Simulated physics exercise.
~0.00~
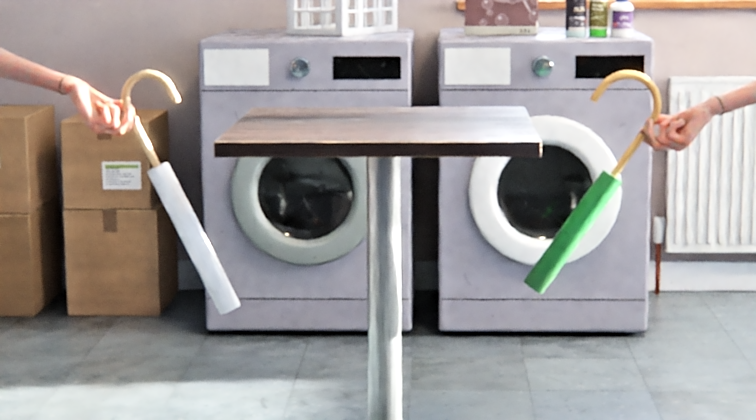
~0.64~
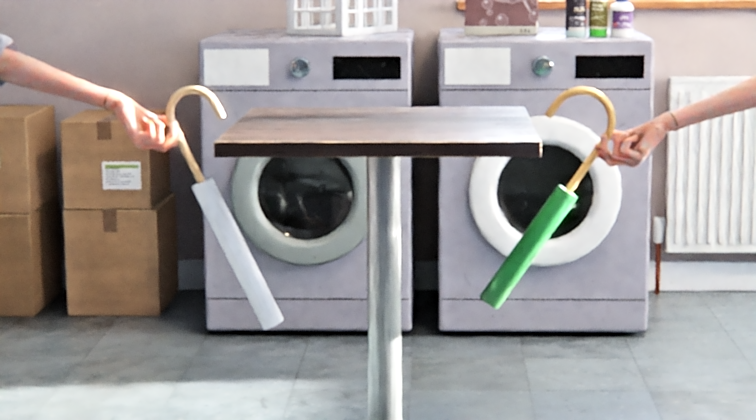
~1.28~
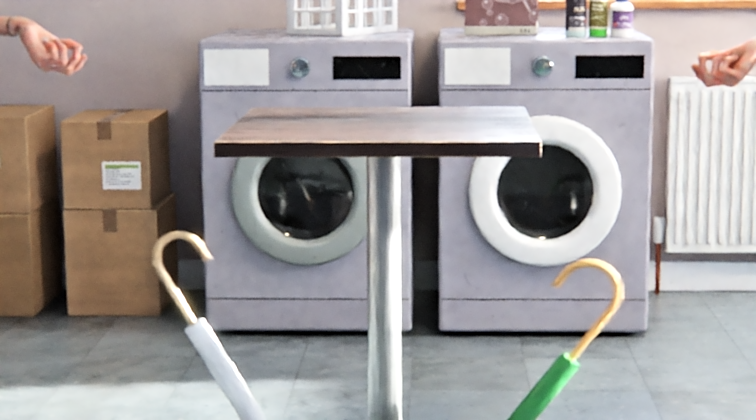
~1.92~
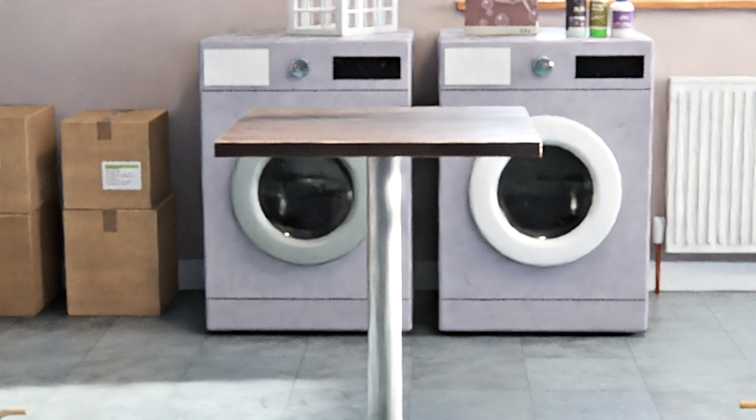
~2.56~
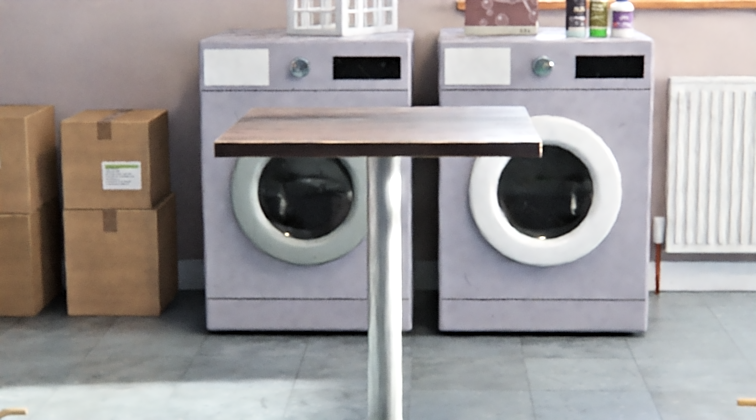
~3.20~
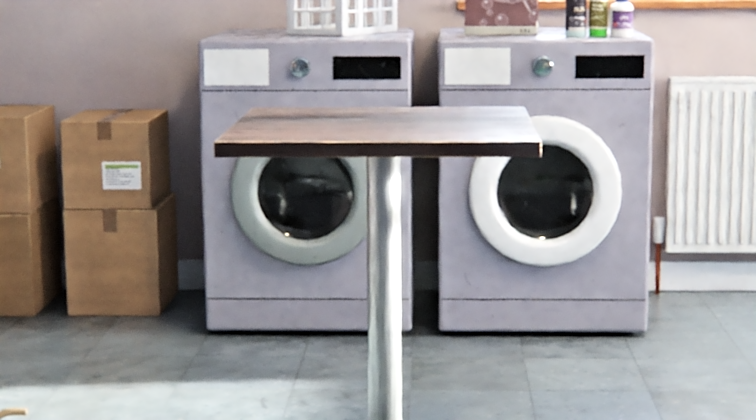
In a laundry room, two hands release a white and a green umbrella, which fall.
